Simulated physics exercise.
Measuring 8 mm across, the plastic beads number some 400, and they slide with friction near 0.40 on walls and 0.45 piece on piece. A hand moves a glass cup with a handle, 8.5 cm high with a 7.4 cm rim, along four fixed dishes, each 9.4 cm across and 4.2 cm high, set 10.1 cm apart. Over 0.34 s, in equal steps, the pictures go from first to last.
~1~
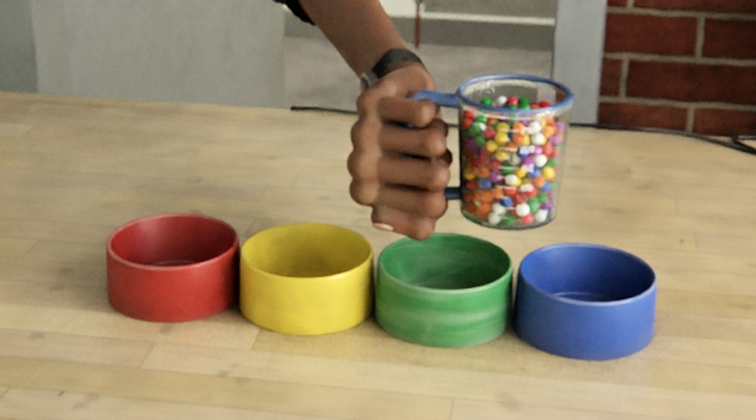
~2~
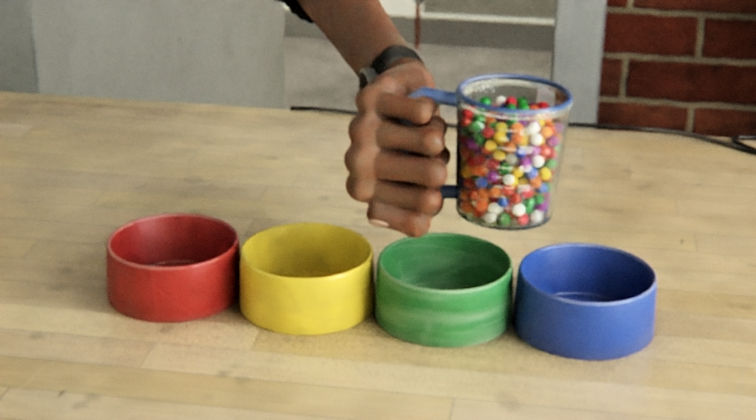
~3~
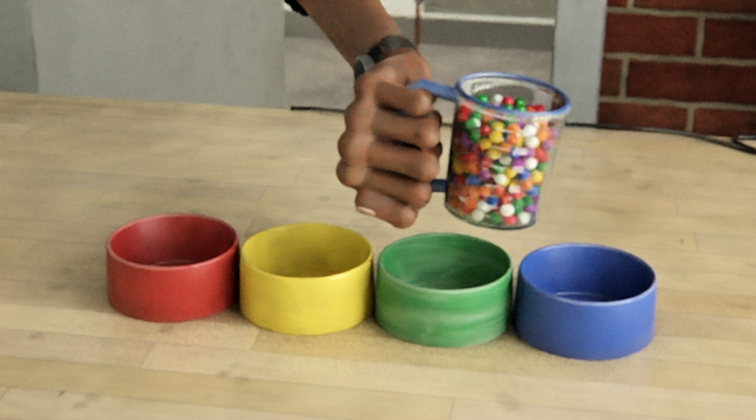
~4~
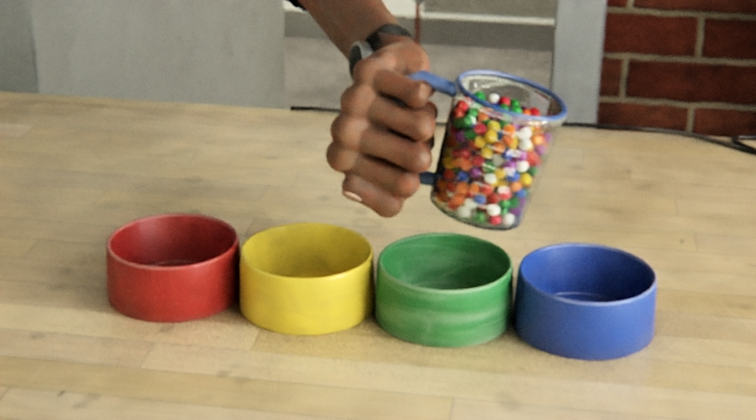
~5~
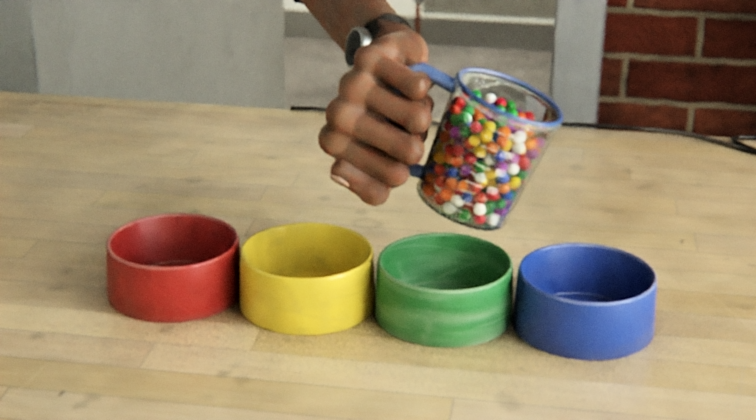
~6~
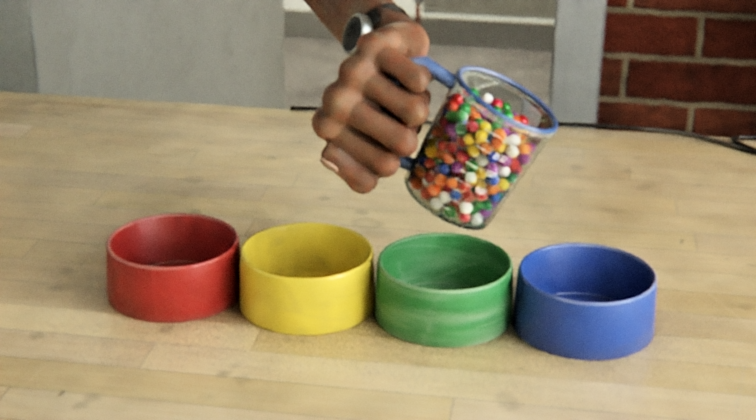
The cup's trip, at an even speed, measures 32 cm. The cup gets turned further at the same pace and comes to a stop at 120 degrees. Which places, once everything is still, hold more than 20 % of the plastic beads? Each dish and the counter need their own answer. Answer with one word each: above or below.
Red below, blue below, green above, yellow below, counter below.
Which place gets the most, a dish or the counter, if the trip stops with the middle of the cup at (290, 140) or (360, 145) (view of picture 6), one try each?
Top receivers, in order: Green and green.
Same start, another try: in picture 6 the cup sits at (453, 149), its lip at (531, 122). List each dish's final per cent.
Red: 0 / blue: 0 / green: 10 / yellow: 90.
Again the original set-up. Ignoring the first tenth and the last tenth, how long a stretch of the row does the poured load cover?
About 6 cm.
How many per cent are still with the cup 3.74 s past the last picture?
Close to 0 per cent of the load, I'd guess.
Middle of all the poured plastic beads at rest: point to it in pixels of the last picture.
(436, 283).
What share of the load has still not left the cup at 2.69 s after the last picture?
About 0 per cent.
Then, 1.62 s after the last picture, tilt 120 degrees; cup holds 0 %, green 95 %.
Then, 2.69 s after the last picture, tilt 120 degrees; cup holds 0 %, green 95 %.
Then, 3.74 s after the last picture, tilt 120 degrees; cup holds 0 %, green 95 %.
In the end, red 0 %, blue 0 %, green 95 %, yellow 0 %, counter 5 %.
